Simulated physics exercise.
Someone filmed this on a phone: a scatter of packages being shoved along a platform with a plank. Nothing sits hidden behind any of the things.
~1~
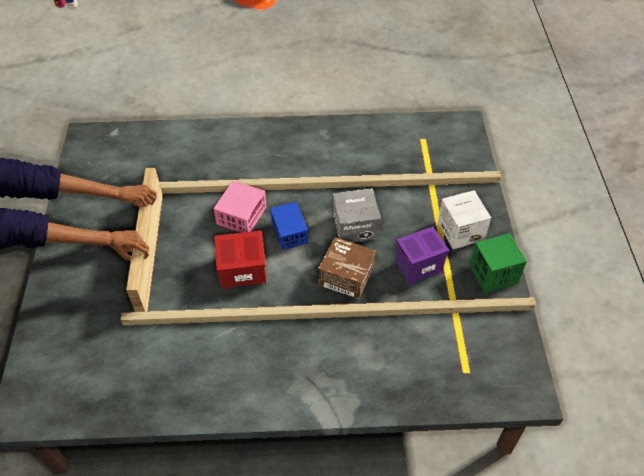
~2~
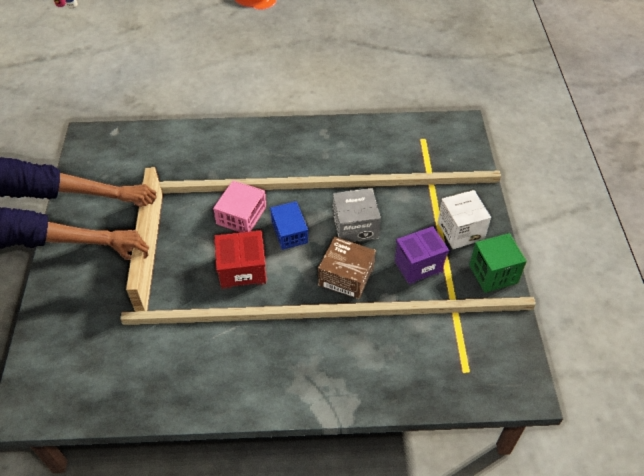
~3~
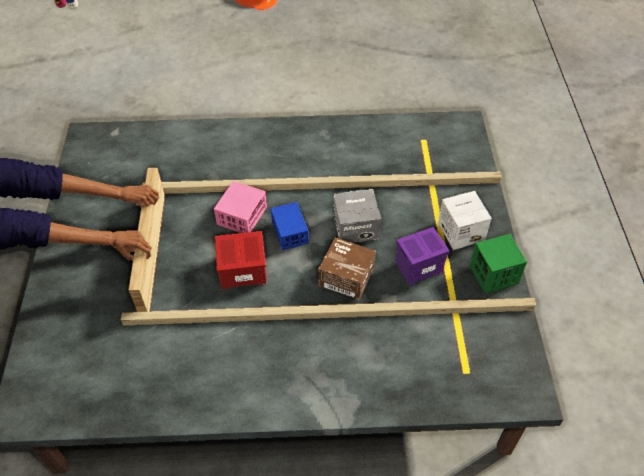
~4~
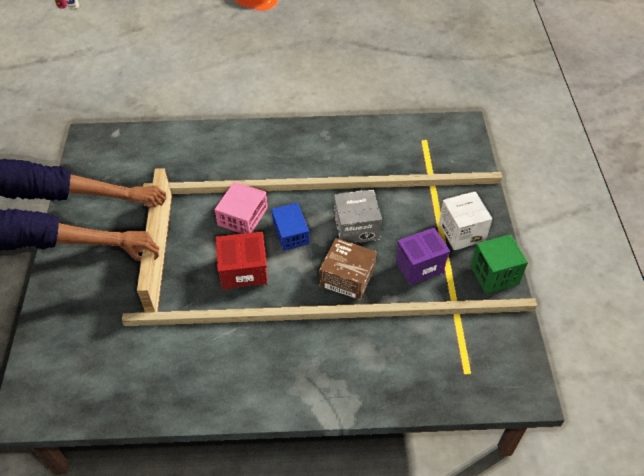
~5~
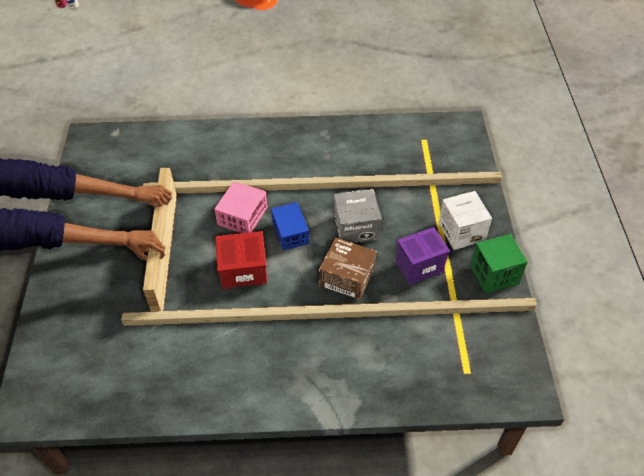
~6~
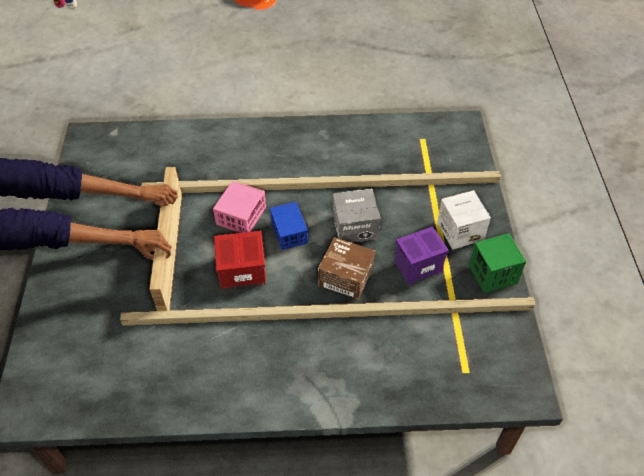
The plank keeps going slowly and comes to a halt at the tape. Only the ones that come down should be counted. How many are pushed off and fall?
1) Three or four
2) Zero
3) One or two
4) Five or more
(1) Three or four.
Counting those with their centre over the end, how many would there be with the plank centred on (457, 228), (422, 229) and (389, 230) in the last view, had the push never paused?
Per position: 5 / 3 / 1.
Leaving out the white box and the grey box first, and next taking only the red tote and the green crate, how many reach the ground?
Result: 2 in the first case, with 1 in the second.
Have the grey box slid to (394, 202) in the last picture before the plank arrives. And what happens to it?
Result: It stays aboard.
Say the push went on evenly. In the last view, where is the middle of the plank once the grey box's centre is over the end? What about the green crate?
The middle is at (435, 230) when it's the grey box, and at (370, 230) when it's the green crate.
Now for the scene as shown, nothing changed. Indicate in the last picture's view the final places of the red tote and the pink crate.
In order, first (471, 255), then (453, 195).
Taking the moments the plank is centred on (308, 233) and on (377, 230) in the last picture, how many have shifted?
So far 6, and 8 at the second.
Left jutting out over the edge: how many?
Tally: 1.
Soon after, none off yet; green crate at rest near (497, 263); white box at rest near (463, 220); purple tote at rest near (420, 257).
Then, none off yet; green crate moved a little near (507, 264); white box moved a little near (475, 222); purple tote moved about its own width near (465, 256).
At rest, the number that fall off is three or four; fallen, grey box, purple tote, white box and green crate.
